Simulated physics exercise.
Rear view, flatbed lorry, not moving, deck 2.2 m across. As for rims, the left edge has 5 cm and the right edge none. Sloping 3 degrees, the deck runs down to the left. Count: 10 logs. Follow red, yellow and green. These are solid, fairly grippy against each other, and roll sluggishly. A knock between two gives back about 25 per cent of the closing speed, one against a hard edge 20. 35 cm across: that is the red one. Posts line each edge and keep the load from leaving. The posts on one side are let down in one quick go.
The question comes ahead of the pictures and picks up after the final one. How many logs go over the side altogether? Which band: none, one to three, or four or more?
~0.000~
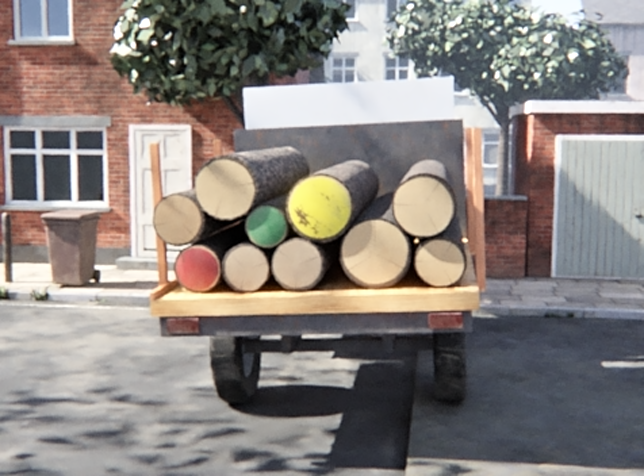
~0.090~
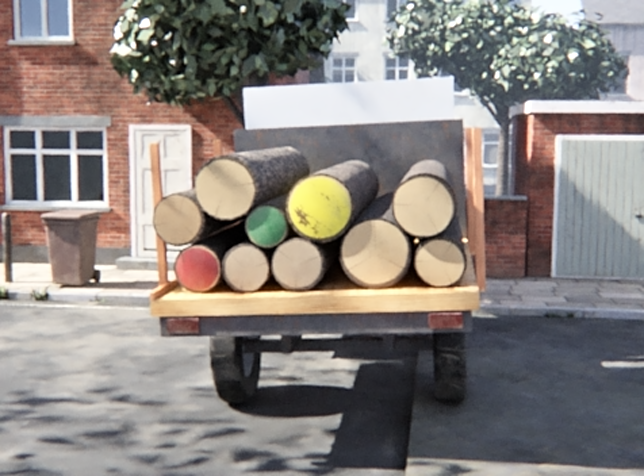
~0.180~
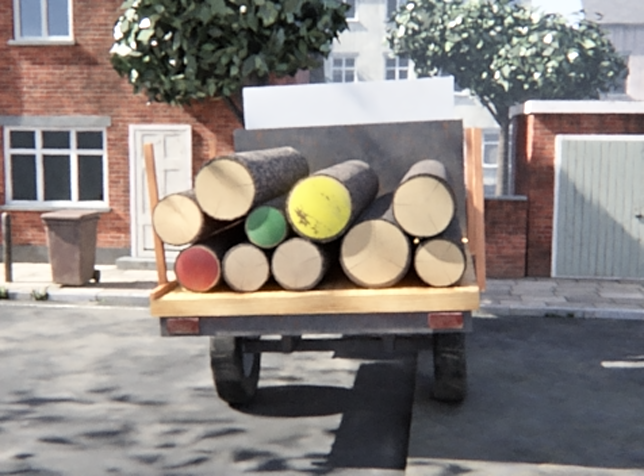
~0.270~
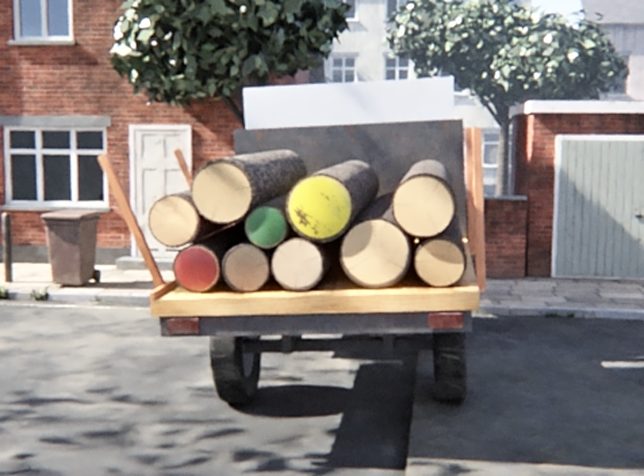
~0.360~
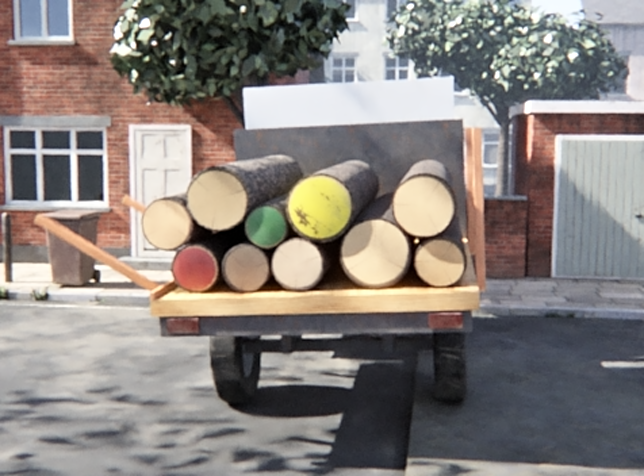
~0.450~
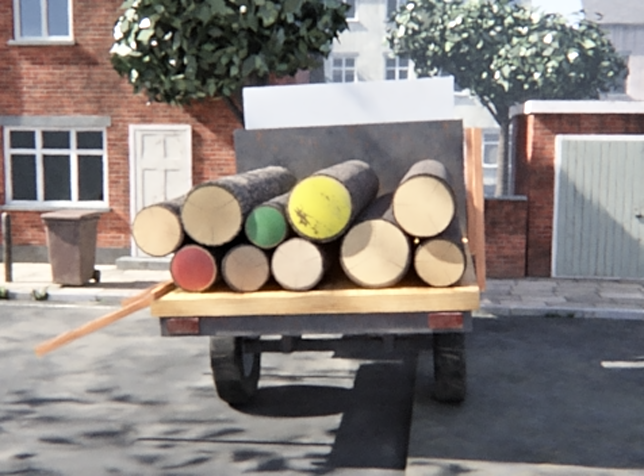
Band: One to three.
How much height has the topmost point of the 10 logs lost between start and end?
10 cm.
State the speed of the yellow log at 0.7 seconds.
It moves at about 0.0 m/s.
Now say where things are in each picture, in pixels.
The first picture shows red (197, 269), yellow (320, 208), green (267, 226); both sides upright; the deck slopes 3° down to the left; 5 of the 10 make up the bottom layer.
The second picture shows red (197, 269), yellow (320, 208), green (267, 226); sides still shut.
The third picture shows red (197, 269), yellow (320, 208), green (266, 227); sides still shut.
The fourth picture shows red (195, 269), yellow (320, 208), green (266, 227); left posts out by 20°, tip at (105, 160).
The fifth picture shows red (194, 269), yellow (320, 208), green (266, 227); left posts out by 55°, tip at (42, 221).
The sixth picture shows red (192, 269), yellow (320, 208), green (266, 227); left posts out by 110°, tip at (42, 350).
Then, 0.7 s in, red is on the deck, 25 cm from the left edge, rolling left; yellow is up on others, 105 cm from the right edge; green is up on others, 80 cm from the left edge; 1 off so far.
Then, 0.8 s in, red is on the deck, 20 cm from the left edge, rolling left; still the same for yellow, green; 1 off so far.
Then, 0.9 s in, still the same for red, yellow, green; 1 off so far.
Then, 1.0 s in, still the same for red, yellow, green; 1 off so far.
In the end (2.8 s), red is on the deck, 15 cm from the left edge; yellow is up on others, 105 cm from the right edge; green is up on others, 80 cm from the left edge; 1 off so far.
